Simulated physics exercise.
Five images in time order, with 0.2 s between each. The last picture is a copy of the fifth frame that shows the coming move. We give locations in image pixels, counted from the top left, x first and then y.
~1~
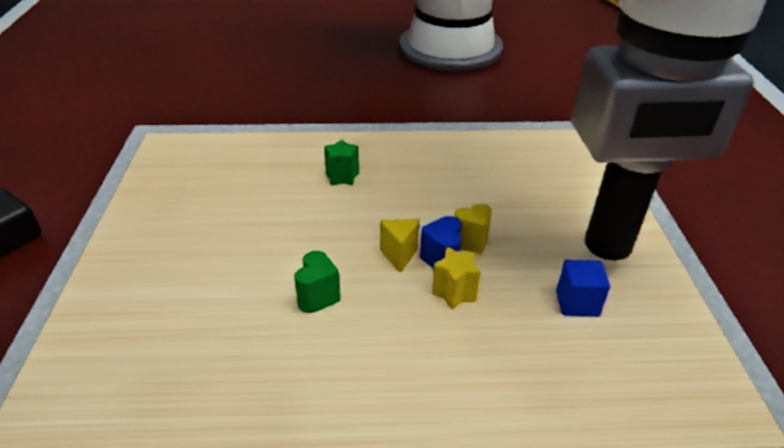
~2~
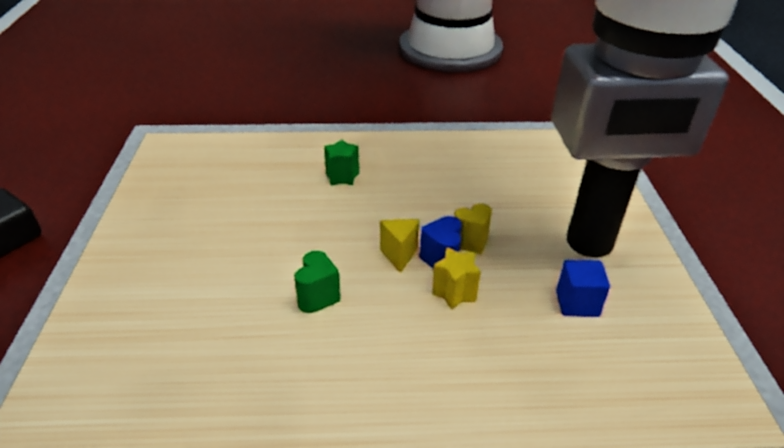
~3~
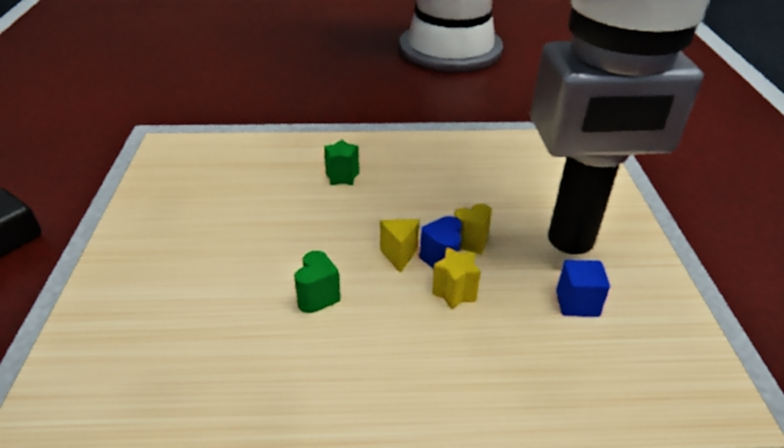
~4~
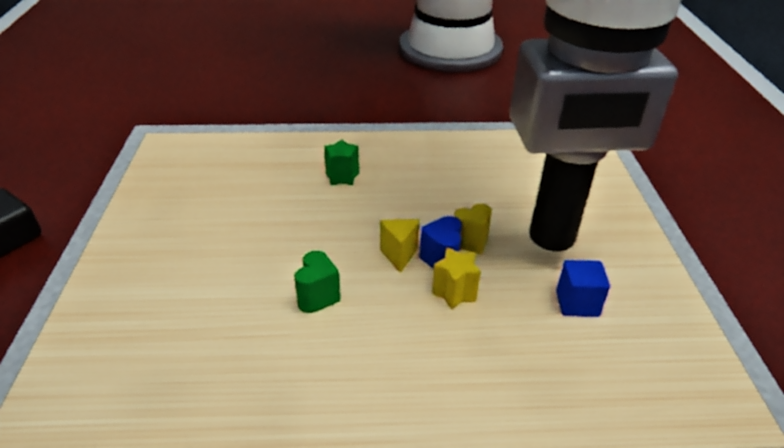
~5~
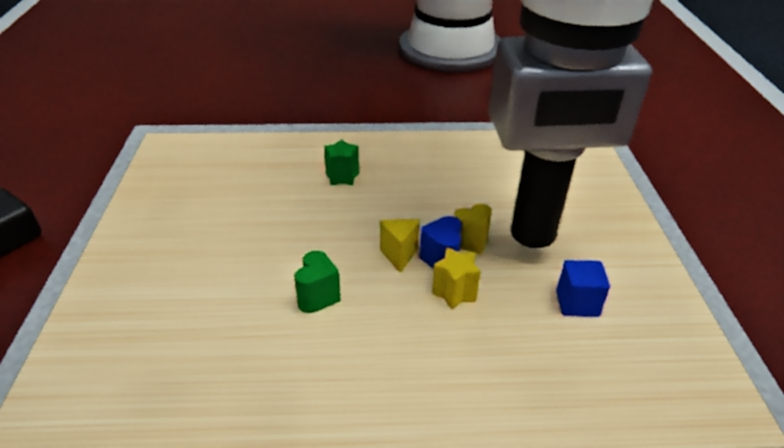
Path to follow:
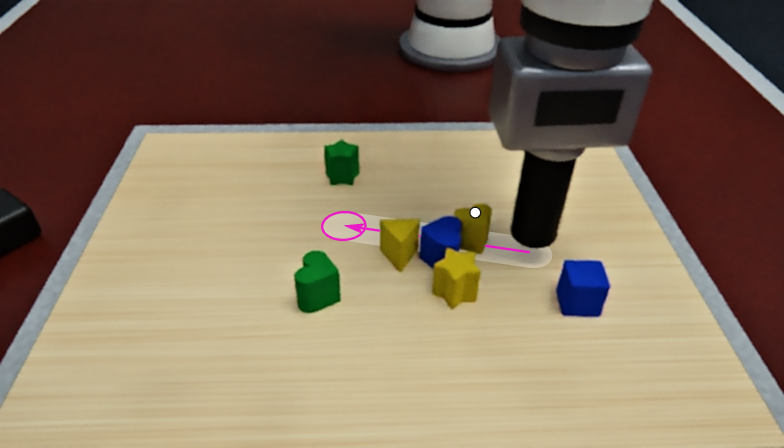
A pale wooden board with a grey edge lies on a dark red surface, seen from above at an angle. Yellow, blue and green blocks, including stars and hearts, sit around it, several clustered near the middle, with a blue cube at right. A grey machine's black post glides steadily left behind the cube towards the cluster, touching nothing, while the blocks and camera stay still.
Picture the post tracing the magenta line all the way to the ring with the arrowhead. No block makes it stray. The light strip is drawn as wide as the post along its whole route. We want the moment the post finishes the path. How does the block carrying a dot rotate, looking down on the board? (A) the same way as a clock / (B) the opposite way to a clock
I'll go with A - the same way as a clock.
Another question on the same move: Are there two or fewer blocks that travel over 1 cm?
Going by the path, no.
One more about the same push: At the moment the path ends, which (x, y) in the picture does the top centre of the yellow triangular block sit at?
Its top middle is near (376, 228).
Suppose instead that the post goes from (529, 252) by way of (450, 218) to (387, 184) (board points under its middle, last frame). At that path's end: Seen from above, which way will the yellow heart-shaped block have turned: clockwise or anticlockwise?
In a top view, it turns counterclockwise.
The line goes from (529, 252) to (344, 226); the dot is on the yellow heart-shaped block.
On the path given first. One third of the way, post at (467, 226); blue heart-shaped block at (438, 231), turned 20° anticlockwise; yellow heart-shaped block at (433, 203).
Two thirds of the way, post at (404, 217); yellow triangular block at (382, 229), turned 45° anticlockwise; blue heart-shaped block at (424, 233), turned 85° anticlockwise; yellow heart-shaped block at (375, 191), turned 25° clockwise.
At the end, post at (343, 208); yellow triangular block at (376, 228), turned 80° anticlockwise; blue heart-shaped block at (424, 233), turned 85° anticlockwise; yellow star unmoved; yellow heart-shaped block at (332, 176), turned 55° clockwise.
